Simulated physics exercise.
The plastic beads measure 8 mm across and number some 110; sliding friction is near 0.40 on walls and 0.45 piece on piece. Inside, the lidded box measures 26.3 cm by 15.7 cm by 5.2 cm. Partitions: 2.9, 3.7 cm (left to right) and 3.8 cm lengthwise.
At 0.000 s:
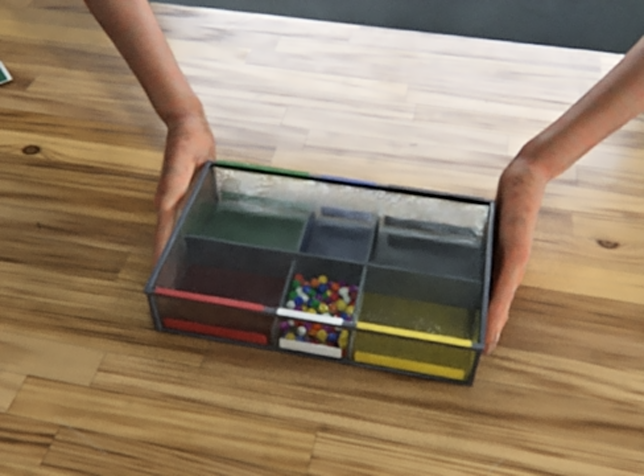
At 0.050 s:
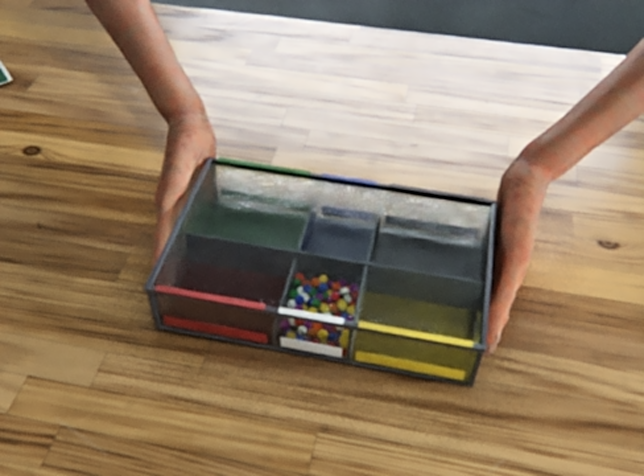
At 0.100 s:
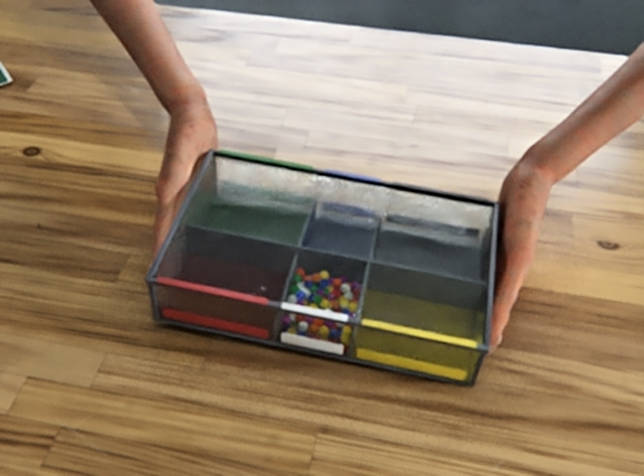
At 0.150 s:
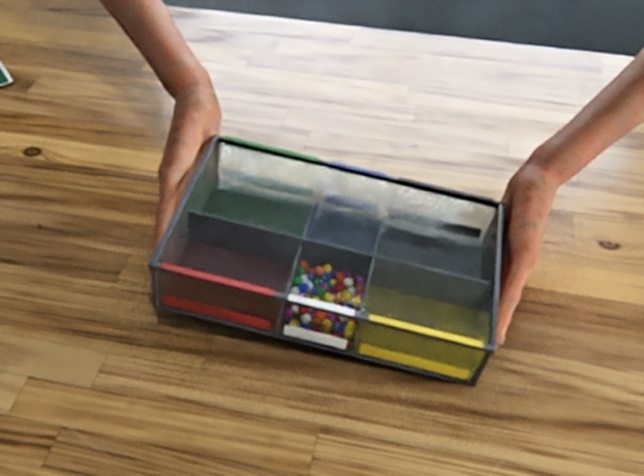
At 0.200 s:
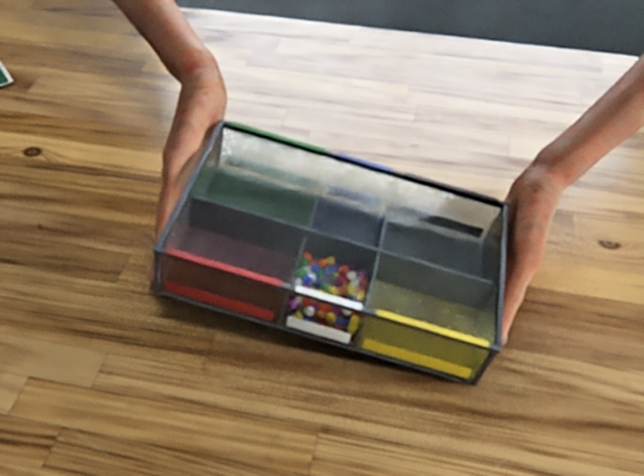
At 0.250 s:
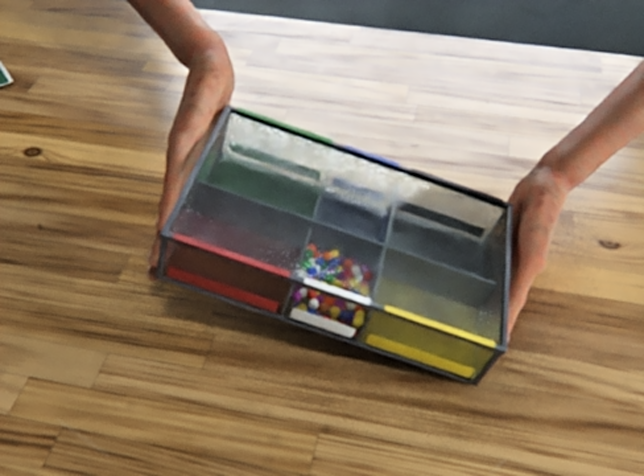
On a wooden tabletop with striped grain, seen from above at an angle, a dark edge crosses the top. Two hands hold a clear, lidded box with six compartments, its front strips red at left, white in the middle and yellow at right, with multicoloured beads behind the white. The left hand raises its side, slowly then faster, slanting the box down toward the right, while the camera stays still.
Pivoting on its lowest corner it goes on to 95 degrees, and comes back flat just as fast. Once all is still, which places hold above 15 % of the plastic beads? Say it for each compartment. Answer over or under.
Red compartment: Under; blue compartment: Under; green compartment: Under; yellow compartment: Over; white compartment: Over; black compartment: Under.
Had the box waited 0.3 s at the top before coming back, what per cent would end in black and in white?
Then: Black 15; white 60.
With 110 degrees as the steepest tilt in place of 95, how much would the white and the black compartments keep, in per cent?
In that case white 50, black 15.
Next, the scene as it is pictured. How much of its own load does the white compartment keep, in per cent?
About 70 per cent.
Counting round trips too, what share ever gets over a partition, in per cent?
About 35 per cent.
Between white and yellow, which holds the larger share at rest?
It is the white one.
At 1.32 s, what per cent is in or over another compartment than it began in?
Some 15 per cent.
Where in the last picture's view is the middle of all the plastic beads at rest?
At about (354, 314).
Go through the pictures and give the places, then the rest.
Box tilt 0 degrees, front corners at (150, 290) and (479, 346); white 100 %, in the first picture.
Box tilt 1 degrees, front corners at (151, 287) and (480, 346), in the second picture.
Box tilt 3 degrees, front corners at (152, 279) and (484, 347), lowest corner right back, in the third picture.
Box tilt 7 degrees, front corners at (155, 264) and (490, 347), lowest corner right back, in the fourth picture.
Box tilt 11 degrees, front corners at (160, 249) and (495, 347), lowest corner right back, in the fifth picture.
Box tilt 15 degrees, front corners at (167, 234) and (501, 348), lowest corner right back; white 100 %. The box's pace is about 80 degrees a second, in the sixth picture.
After 1.32 s, tilt 95 degrees; yellow 15 %, white 85 %.
After 2.04 s, tilt 42 degrees; yellow 25 %, white 65 %, black 5 %.
Then, at 2.78 s, tilt 0 degrees; yellow 25 %, white 65 %, black 5 %.
At rest (3.3 s), red 0 %, blue 0 %, green 0 %, yellow 25 %, white 65 %, black 5 %.
